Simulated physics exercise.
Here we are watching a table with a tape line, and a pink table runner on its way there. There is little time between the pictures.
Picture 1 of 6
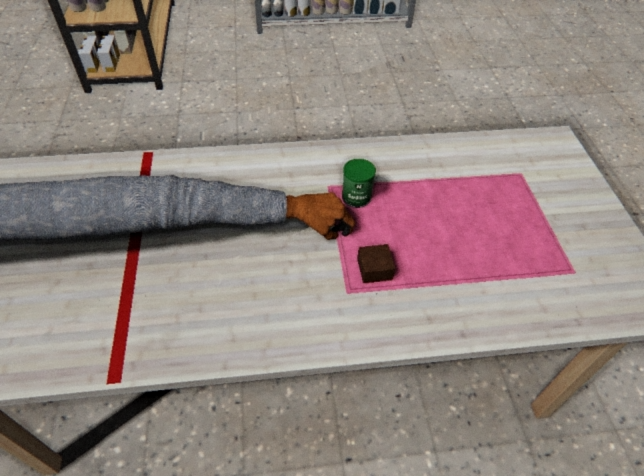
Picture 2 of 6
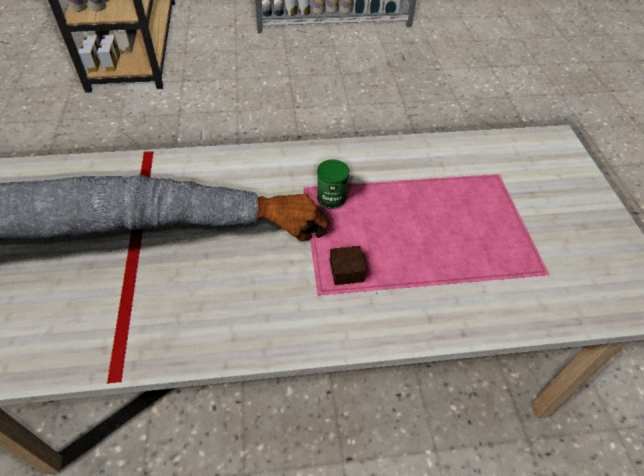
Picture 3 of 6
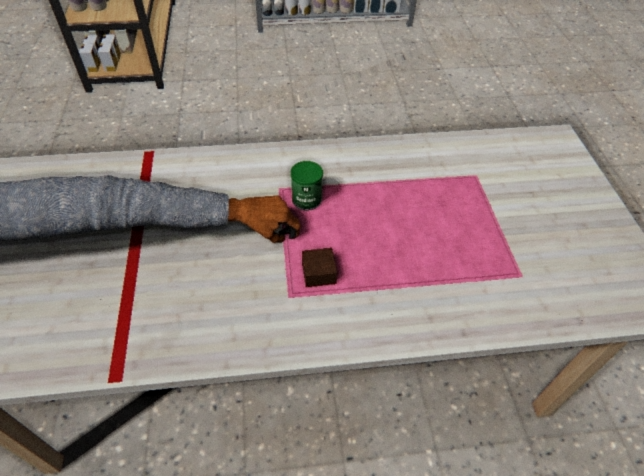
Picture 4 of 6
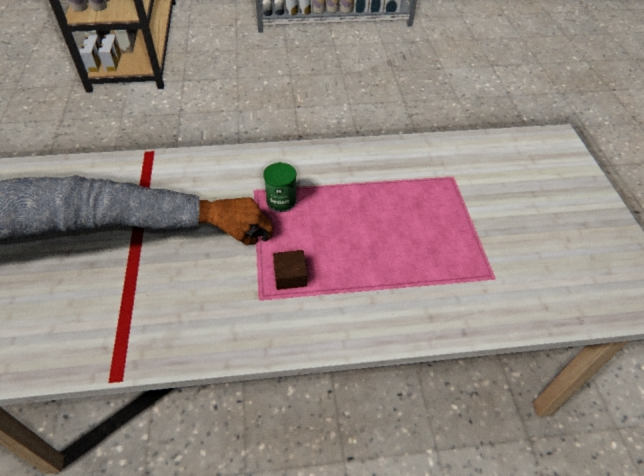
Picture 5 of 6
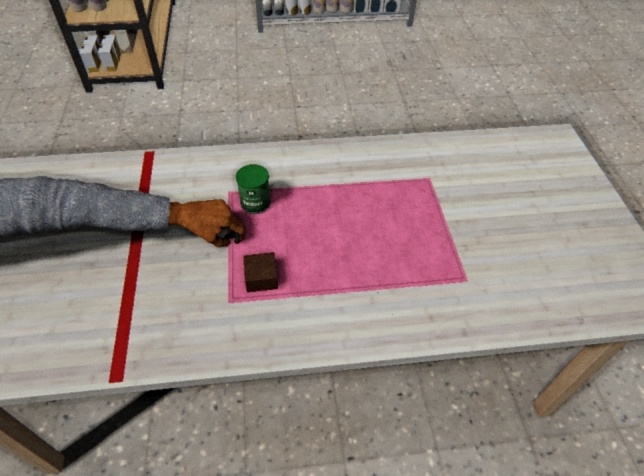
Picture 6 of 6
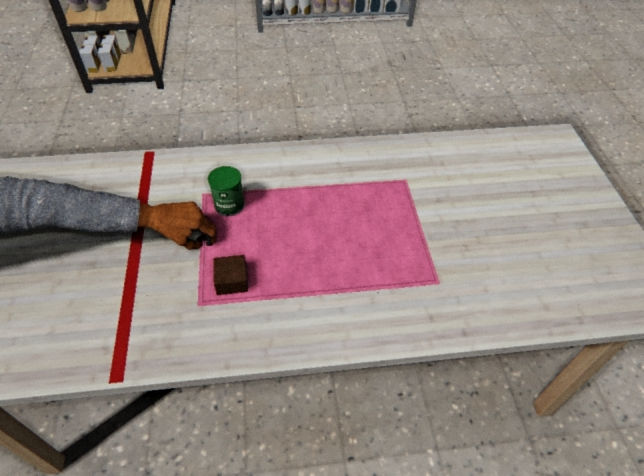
On a pale table, a hand pulls a pink runner carrying a green tin and brown block left.
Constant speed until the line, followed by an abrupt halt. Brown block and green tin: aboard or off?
Brown block - off. Green tin - off.
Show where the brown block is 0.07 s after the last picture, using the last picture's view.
At that time it is at about pixel (188, 278).
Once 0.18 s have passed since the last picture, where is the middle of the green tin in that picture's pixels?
Near pixel (134, 198).
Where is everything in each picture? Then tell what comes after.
Table runner end (347, 294); brown block (377, 258); green tin (360, 169); tape (117, 360), in the first frame.
Table runner end (318, 296), far hem (549, 275); green tin (333, 170), in the second frame.
Table runner end (289, 298); brown block (319, 261), in the third frame.
Table runner end (259, 301), far hem (496, 280); green tin (280, 173), in the fourth frame.
Table runner end (229, 303); brown block (260, 266), in the fifth frame.
Table runner end (198, 306), far hem (440, 284); brown block (229, 269); green tin (225, 177); tape (119, 359), in the sixth frame.
Then, 0.07 s later than the last view, hem short of the tape; brown block on the cloth near (188, 278); green tin on the cloth near (189, 194).
Then, 0.18 s later than the last view, hem at the tape; brown block ahead of the hem near (128, 284); green tin ahead of the hem near (135, 198).
Finally, hem at the tape; brown block ahead of the hem near (66, 290); green tin ahead of the hem near (76, 203). The brown block shoots off the front and the green tin slides clear of the cloth.
